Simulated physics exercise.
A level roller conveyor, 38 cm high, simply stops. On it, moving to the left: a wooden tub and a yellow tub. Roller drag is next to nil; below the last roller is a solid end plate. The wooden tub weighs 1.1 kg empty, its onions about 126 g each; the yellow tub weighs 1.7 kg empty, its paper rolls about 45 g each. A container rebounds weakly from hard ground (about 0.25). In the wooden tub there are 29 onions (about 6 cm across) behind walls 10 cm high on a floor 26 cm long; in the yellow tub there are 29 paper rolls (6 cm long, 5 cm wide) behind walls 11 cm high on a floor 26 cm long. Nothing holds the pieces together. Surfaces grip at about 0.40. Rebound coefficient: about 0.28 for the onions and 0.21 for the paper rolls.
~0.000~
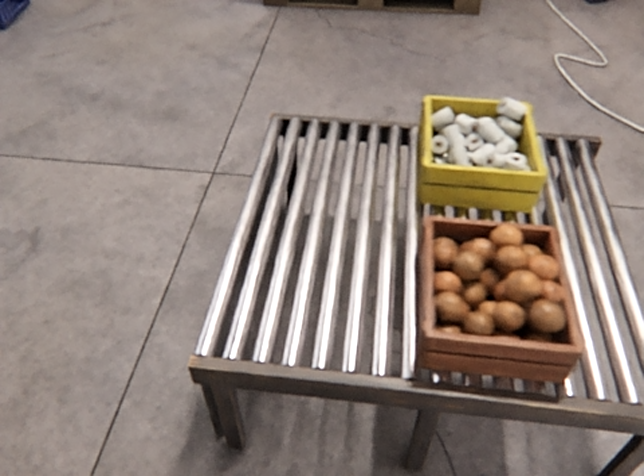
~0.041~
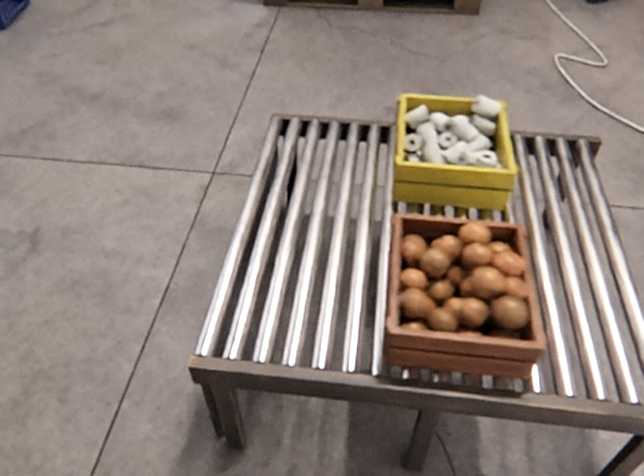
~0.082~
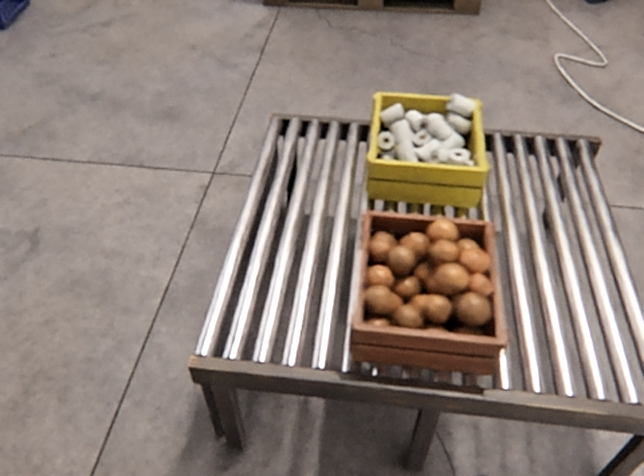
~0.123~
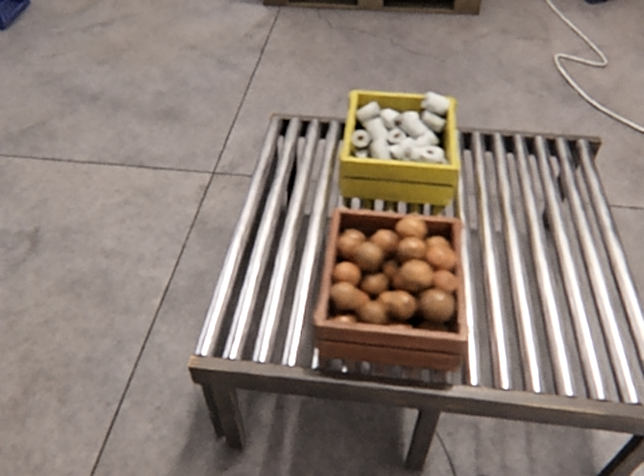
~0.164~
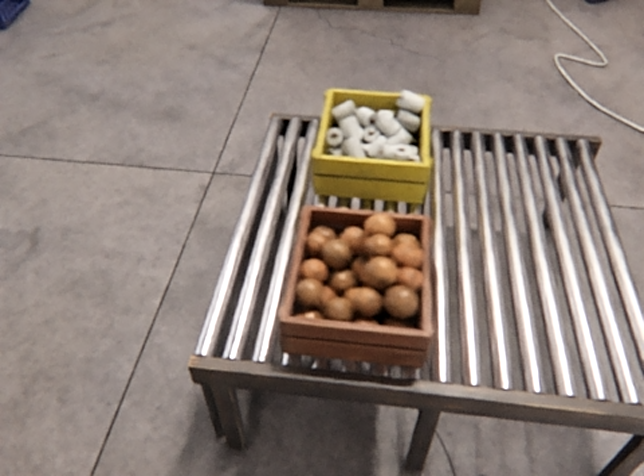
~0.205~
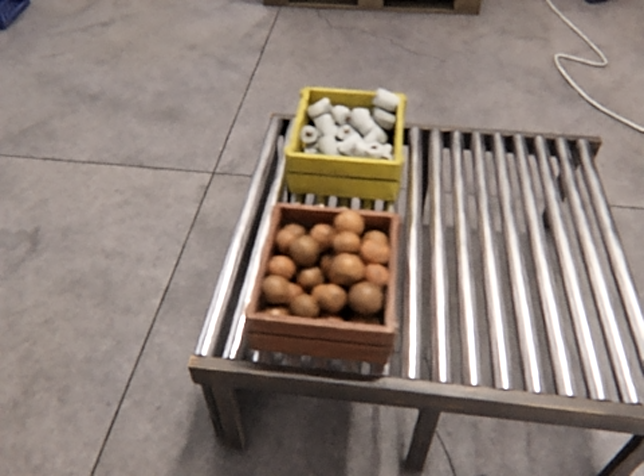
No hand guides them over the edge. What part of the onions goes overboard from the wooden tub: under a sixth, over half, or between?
Under a sixth of the onions leave the wooden tub.
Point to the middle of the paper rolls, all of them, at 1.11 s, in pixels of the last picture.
Around (89, 218).
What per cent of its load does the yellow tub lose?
About: Yellow tub 0 per cent.
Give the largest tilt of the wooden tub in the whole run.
About 30°.
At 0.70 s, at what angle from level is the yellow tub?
It leans some 5°.
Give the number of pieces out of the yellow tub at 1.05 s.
About: Yellow tub 0.
After 0.25 s, the overhang begins.
After 0.50 s, the wooden tub leans 13° with 0 of 29 out and the yellow tub leans 11° with 0 of 29 out.
After 0.70 s, the wooden tub leans 4° with 0 of 29 out and the yellow tub leans 4° with 0 of 29 out.
After 1.05 s, the wooden tub is level with 0 of 29 out and the yellow tub is level with 0 of 29 out.
Final count (at 1.11 s), the wooden tub is level with 0 of 29 out and the yellow tub is level with 0 of 29 out. Asked share, 0 of 29, 0 per cent.
